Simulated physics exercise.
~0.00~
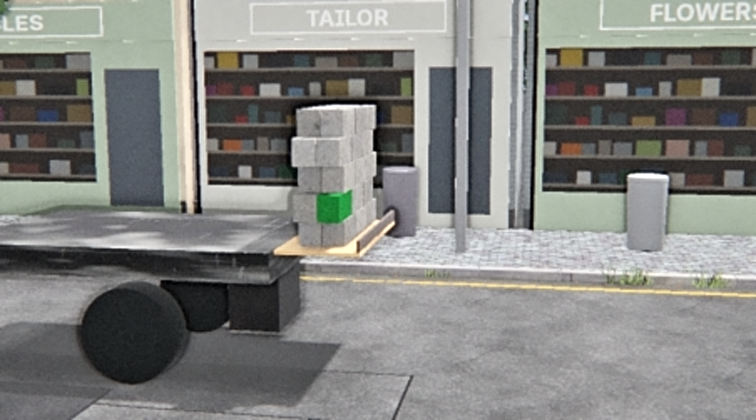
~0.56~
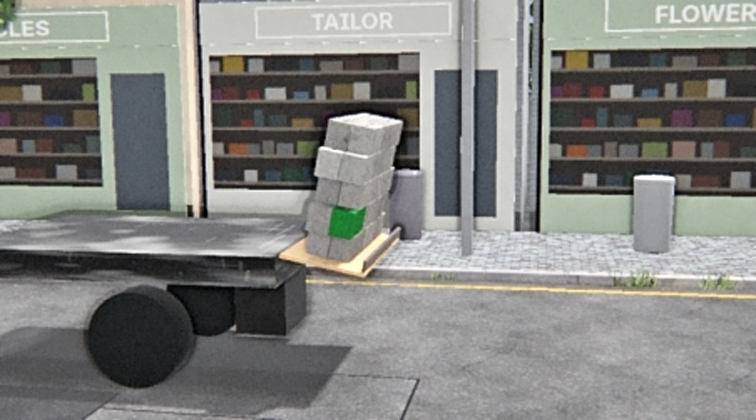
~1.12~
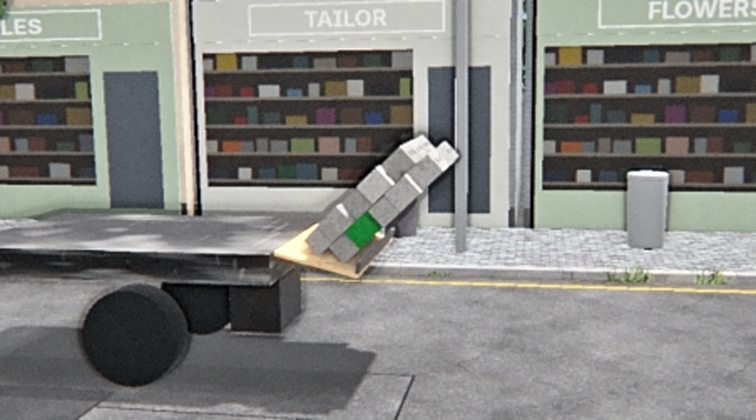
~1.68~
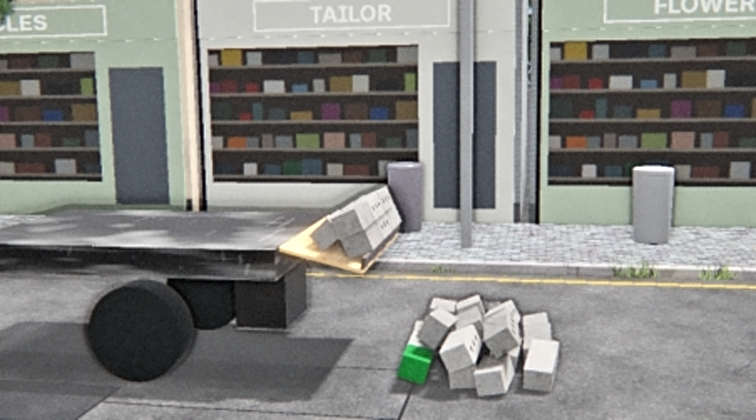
We see a stack of gray concrete blocks with one green block on a flap behind a roadside flat-bed; as the flap tilts down, the stack leans right and topples, leaving many blocks, including the green one, heaped on the road while several stay on the sloping flap.
